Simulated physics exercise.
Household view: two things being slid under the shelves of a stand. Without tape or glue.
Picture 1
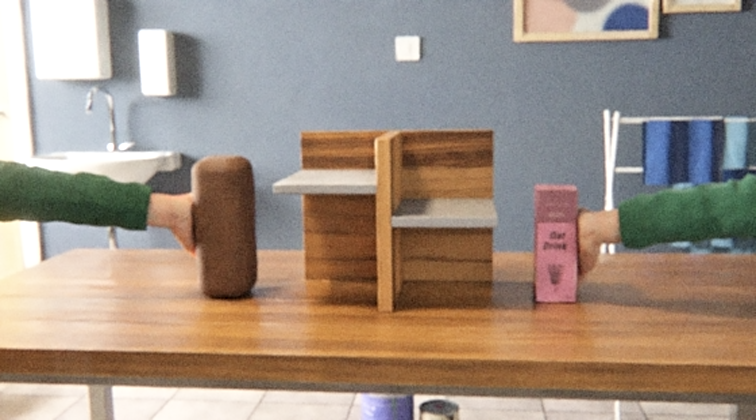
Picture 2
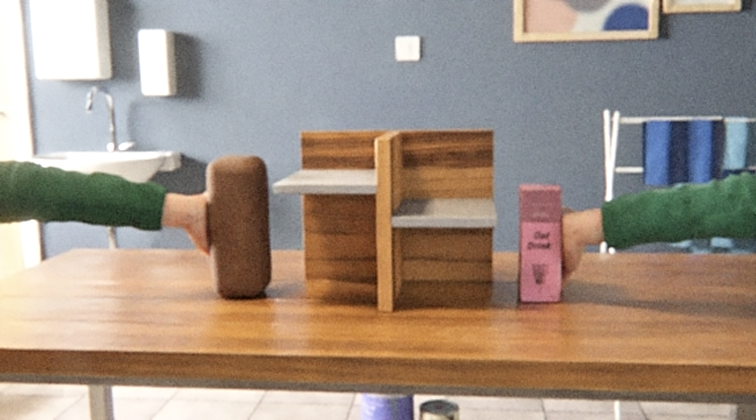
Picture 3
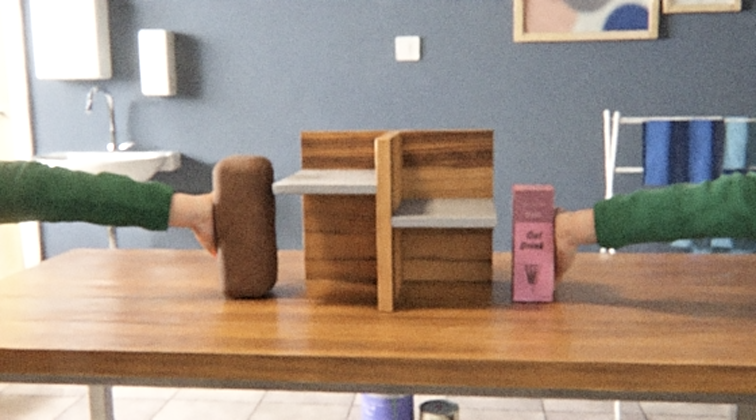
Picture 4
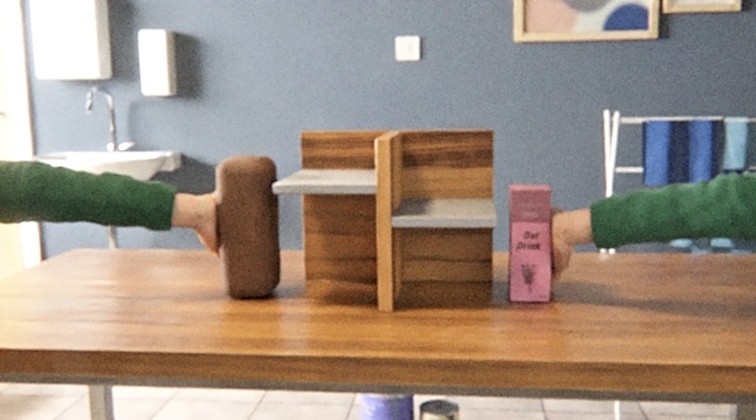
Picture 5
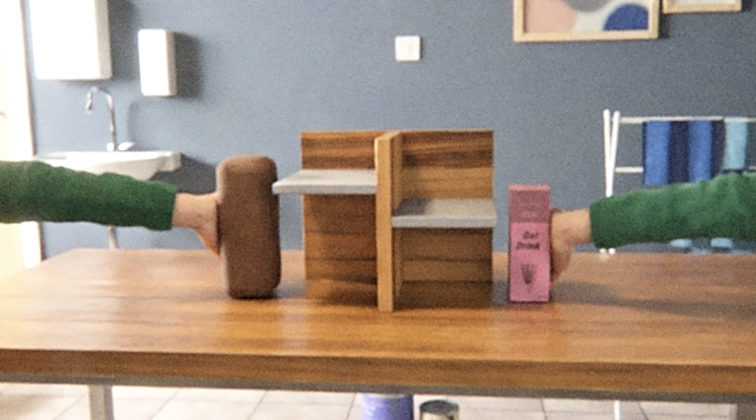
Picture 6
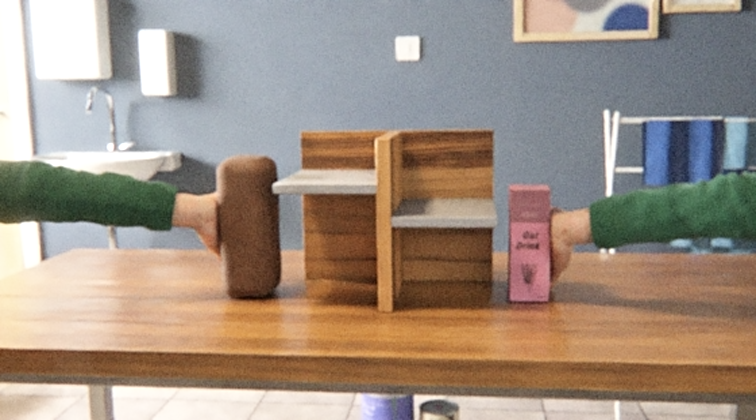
In a room with blue-grey walls, a sink at left and a towel rack at right, a level, still view looks across a wooden table. A wooden stand with two pale grey shelves, the left one higher, sits between an upright brown loaf and a pink carton, each held by a green-sleeved arm. The hands slide both a short way inward toward the stand, then stay nearly still.
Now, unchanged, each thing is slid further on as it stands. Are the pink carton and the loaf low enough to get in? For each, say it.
The pink carton gets stuck, and the loaf gets stuck.
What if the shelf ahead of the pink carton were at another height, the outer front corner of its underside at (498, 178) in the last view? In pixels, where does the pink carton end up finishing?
Rest point, approximately (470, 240).
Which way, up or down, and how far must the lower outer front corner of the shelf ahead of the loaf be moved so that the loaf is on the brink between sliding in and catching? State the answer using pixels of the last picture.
32 pixels up.
Then, 0.20 s past the last view, pink carton sliding up to the opening near (522, 243); loaf sliding up to the opening near (257, 226).
Finally, the pink carton stops at the shelf, near (515, 243); the loaf stops at the shelf, near (263, 226).
